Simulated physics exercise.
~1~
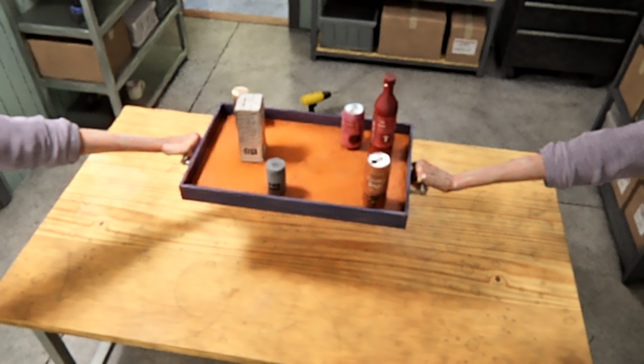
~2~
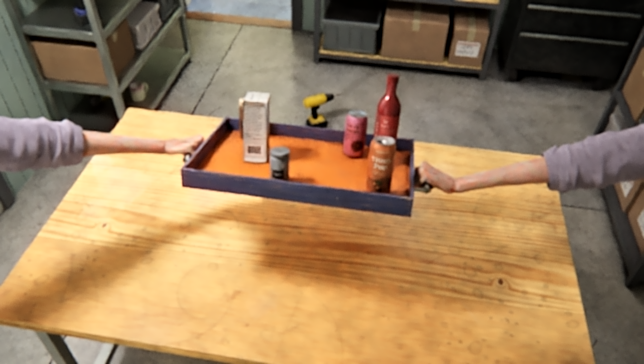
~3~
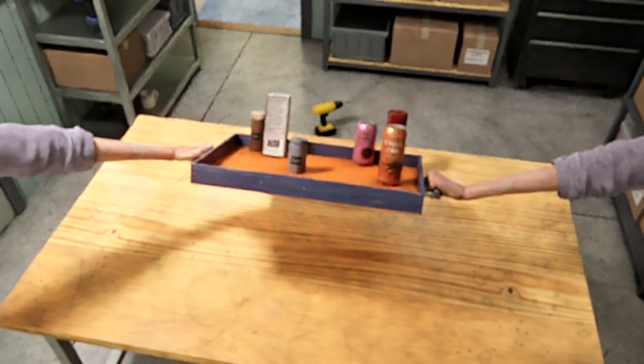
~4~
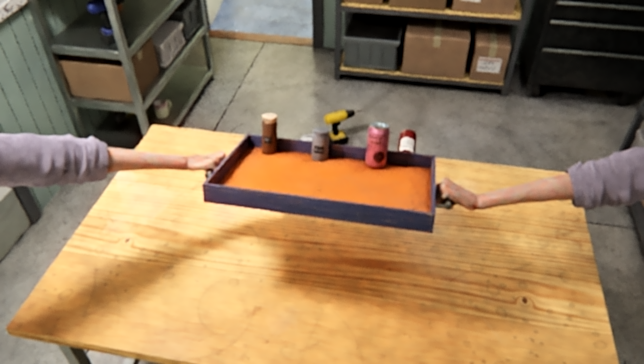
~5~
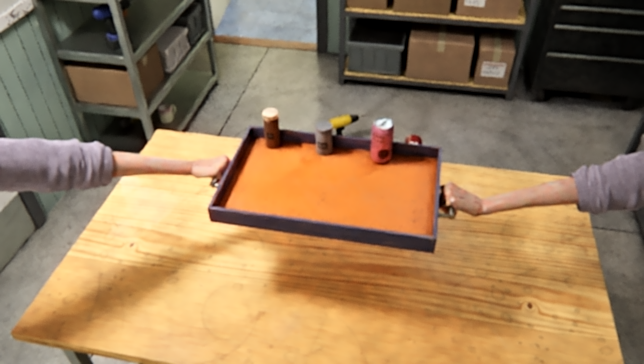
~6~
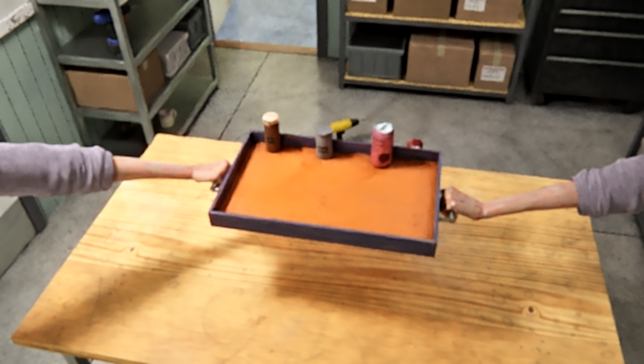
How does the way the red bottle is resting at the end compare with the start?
At the start the red bottle stood upright on the tray, but by the end it was lying on its side, off the tray beyond the far edge.
